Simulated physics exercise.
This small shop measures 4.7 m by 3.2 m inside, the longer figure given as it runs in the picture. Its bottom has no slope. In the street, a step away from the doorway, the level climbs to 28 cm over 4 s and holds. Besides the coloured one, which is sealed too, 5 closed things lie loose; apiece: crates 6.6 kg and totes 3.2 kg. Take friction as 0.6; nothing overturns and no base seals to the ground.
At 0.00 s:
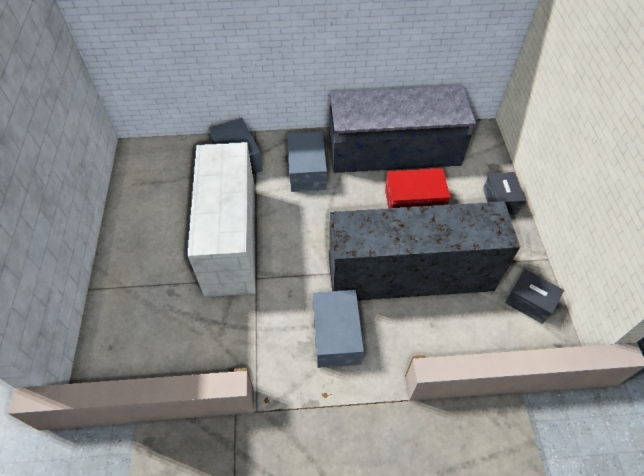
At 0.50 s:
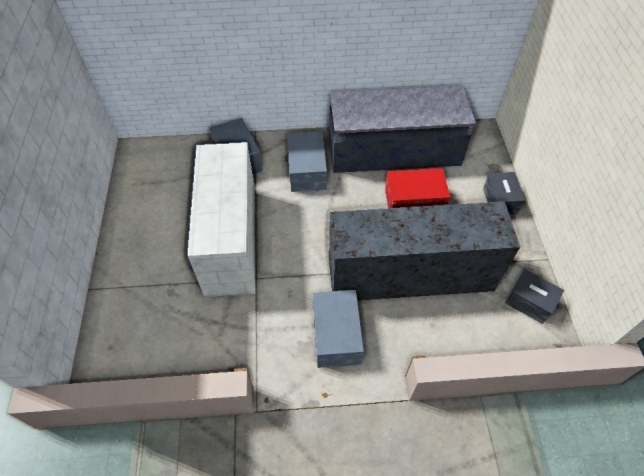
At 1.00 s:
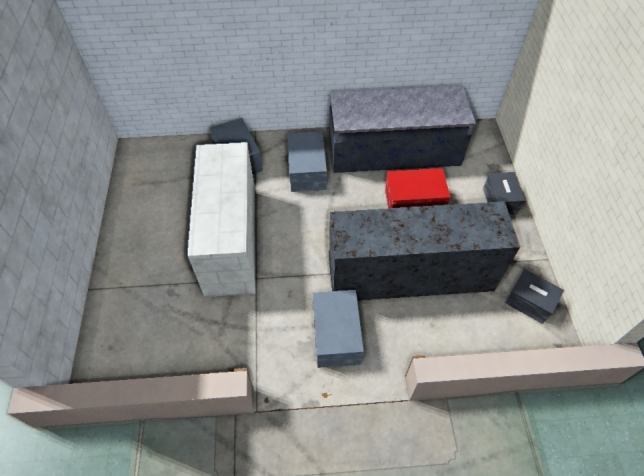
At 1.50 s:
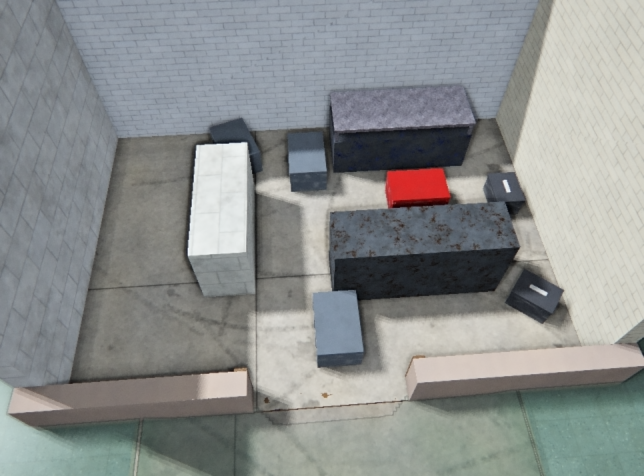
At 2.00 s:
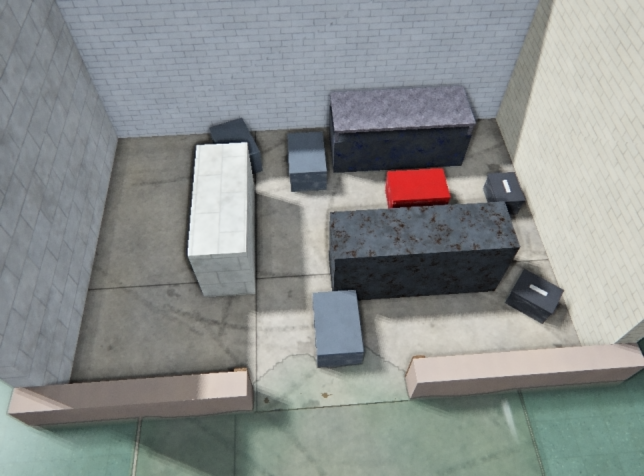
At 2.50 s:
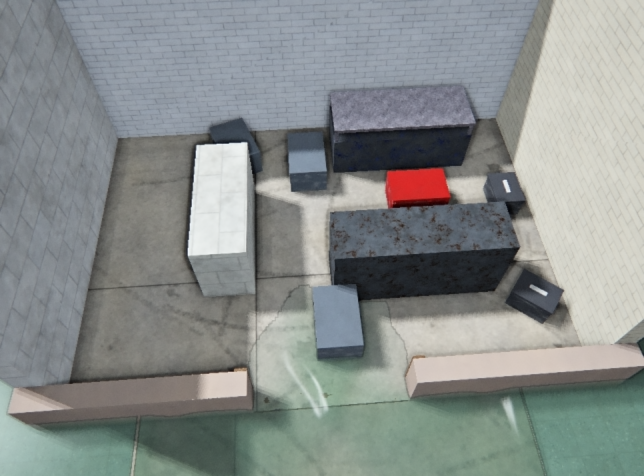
Greenish water spread across the street outside a small walled room, then crept in through the doorway, and the grey box nearest the opening shifted slightly while the red crate stayed still.
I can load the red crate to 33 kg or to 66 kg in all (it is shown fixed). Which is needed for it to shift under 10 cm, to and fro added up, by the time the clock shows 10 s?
Verdict: Only the higher weight holds it.
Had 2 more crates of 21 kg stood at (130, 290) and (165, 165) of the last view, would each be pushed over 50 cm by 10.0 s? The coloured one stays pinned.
In turn: Less, over.
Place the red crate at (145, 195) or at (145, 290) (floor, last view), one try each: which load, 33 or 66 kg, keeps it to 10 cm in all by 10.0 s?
In turn: It takes the larger; only the larger holds.
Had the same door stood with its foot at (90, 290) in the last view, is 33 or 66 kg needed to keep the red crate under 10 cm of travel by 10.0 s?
Then the smaller load will do.
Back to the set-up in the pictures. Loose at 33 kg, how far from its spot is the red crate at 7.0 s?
Roughly 0 cm.
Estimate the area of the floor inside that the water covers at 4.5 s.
About 6.5 m2.
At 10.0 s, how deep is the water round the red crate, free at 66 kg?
About 14 cm.
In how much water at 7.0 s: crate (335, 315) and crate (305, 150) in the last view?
Roughly 6 and 16 cm.
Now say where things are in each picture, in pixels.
The first frame shows the red crate at (419, 184), on the bottom; water covers 0.0 m2; 0 of 6 have shifted.
The second frame shows the red crate at (419, 184), on the bottom; water covers 0.0 m2; 0 of 6 have shifted.
The third frame shows the red crate at (419, 184), on the bottom; 0.0 m2 under water; 0 of 6 have shifted.
The fourth frame shows the red crate at (419, 184), on the bottom; 0.0 m2 under water; 0 of 6 have shifted.
The fifth frame shows the red crate at (419, 184) rests on the ground; 0.2 m2 under water; 0 of 6 have shifted.
The sixth frame shows the red crate at (419, 184) rests on the ground; water covers 1.0 m2; 1 of 6 have shifted.
After 3.5 s the red crate would be 0 cm from its start with 33 kg and 0 cm from its start with 66 kg; 0 cm of water round it then.
After 4.5 s the red crate would be 0 cm from its start with 33 kg and 0 cm from its start with 66 kg; 0 cm of water round it then.
After 7.0 s the red crate would be 0 cm from its start with 33 kg and 0 cm from its start with 66 kg; 5 cm of water round it then.
After 10.0 s the red crate would be 43 cm from its start with 33 kg and 0 cm from its start with 66 kg; 14 cm of water round it then.
